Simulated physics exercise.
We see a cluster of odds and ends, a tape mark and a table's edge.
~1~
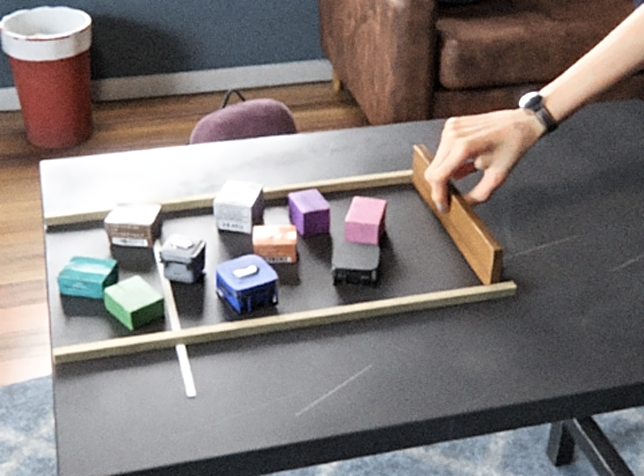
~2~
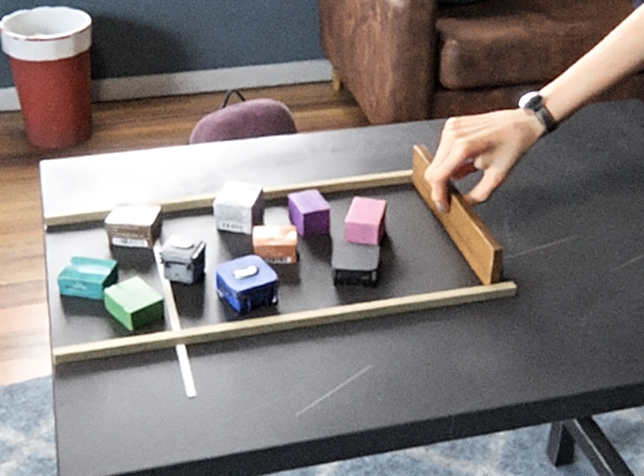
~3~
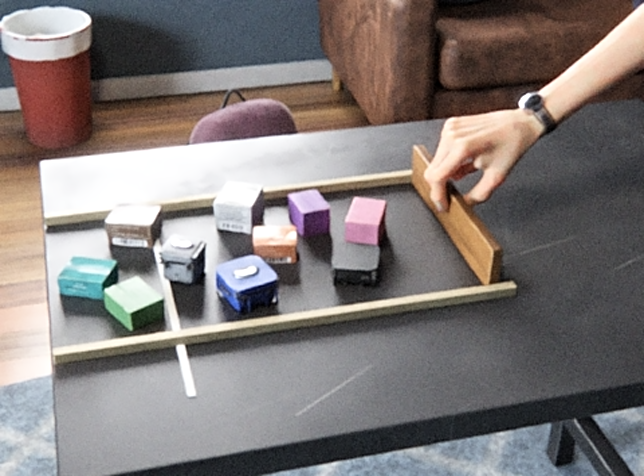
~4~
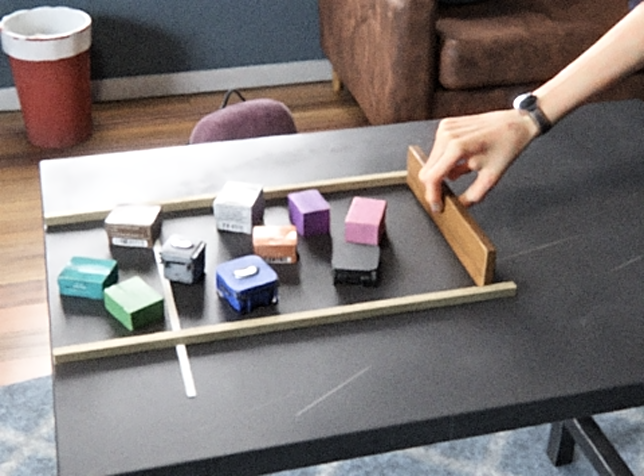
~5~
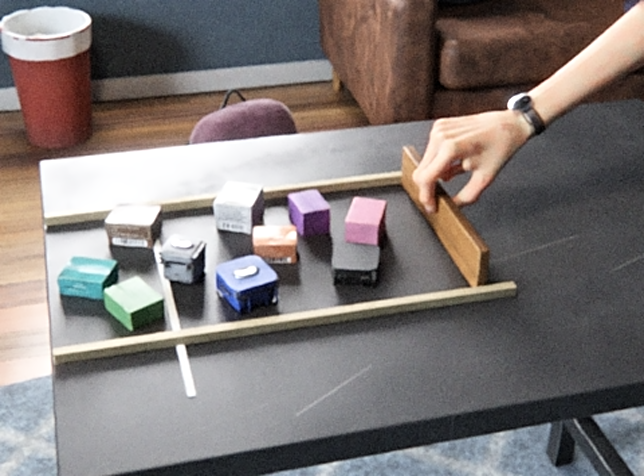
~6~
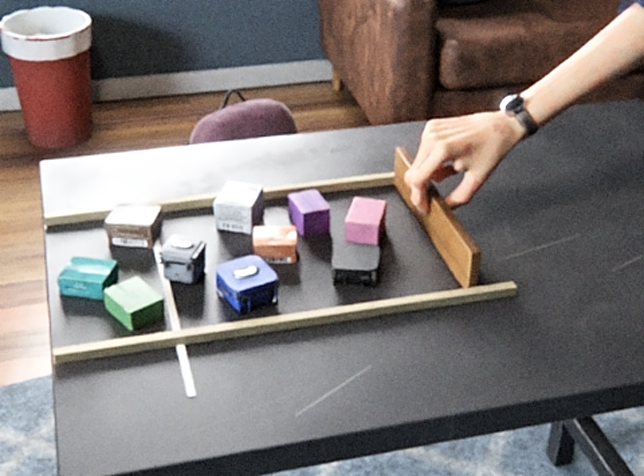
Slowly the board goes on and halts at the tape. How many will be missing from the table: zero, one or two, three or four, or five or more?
Here the number that fall off is one or two.
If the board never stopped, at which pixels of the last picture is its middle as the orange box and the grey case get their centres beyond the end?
About (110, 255), and (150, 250) for the other.
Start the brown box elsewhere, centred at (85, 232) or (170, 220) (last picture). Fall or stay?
Place by place, it is kept; does not fall.
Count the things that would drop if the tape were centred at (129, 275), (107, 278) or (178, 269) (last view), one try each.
The counts: 3, 5 and 1.
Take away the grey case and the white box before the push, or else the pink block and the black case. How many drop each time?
Fallen: 0, and 0 in the other try.
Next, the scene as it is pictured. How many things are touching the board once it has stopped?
That makes 4.
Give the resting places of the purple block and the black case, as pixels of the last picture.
Near (135, 231) and (147, 298).
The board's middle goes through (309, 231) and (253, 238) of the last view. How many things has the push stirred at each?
At the one place 5, at the other 7.
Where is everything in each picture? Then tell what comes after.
Turquoise box (88, 277); green block (135, 303); brown box (135, 225); board (453, 212); tape (163, 270), in the first frame.
Green block (135, 303); blue case (246, 285), in the second frame.
Brown box (135, 225); pink block (366, 224), in the third frame.
Turquoise box (88, 277); purple block (309, 213), in the fourth frame.
Green block (135, 303); white box (240, 207), in the fifth frame.
Turquoise box (88, 277); green block (135, 303); brown box (135, 225); board (433, 215); tape (163, 270), in the sixth frame.
Soon after, none off yet; turquoise box at rest near (88, 277); green block at rest near (135, 303); brown box at rest near (135, 225).
In the end, the number that fall off is one or two; gone, turquoise box.
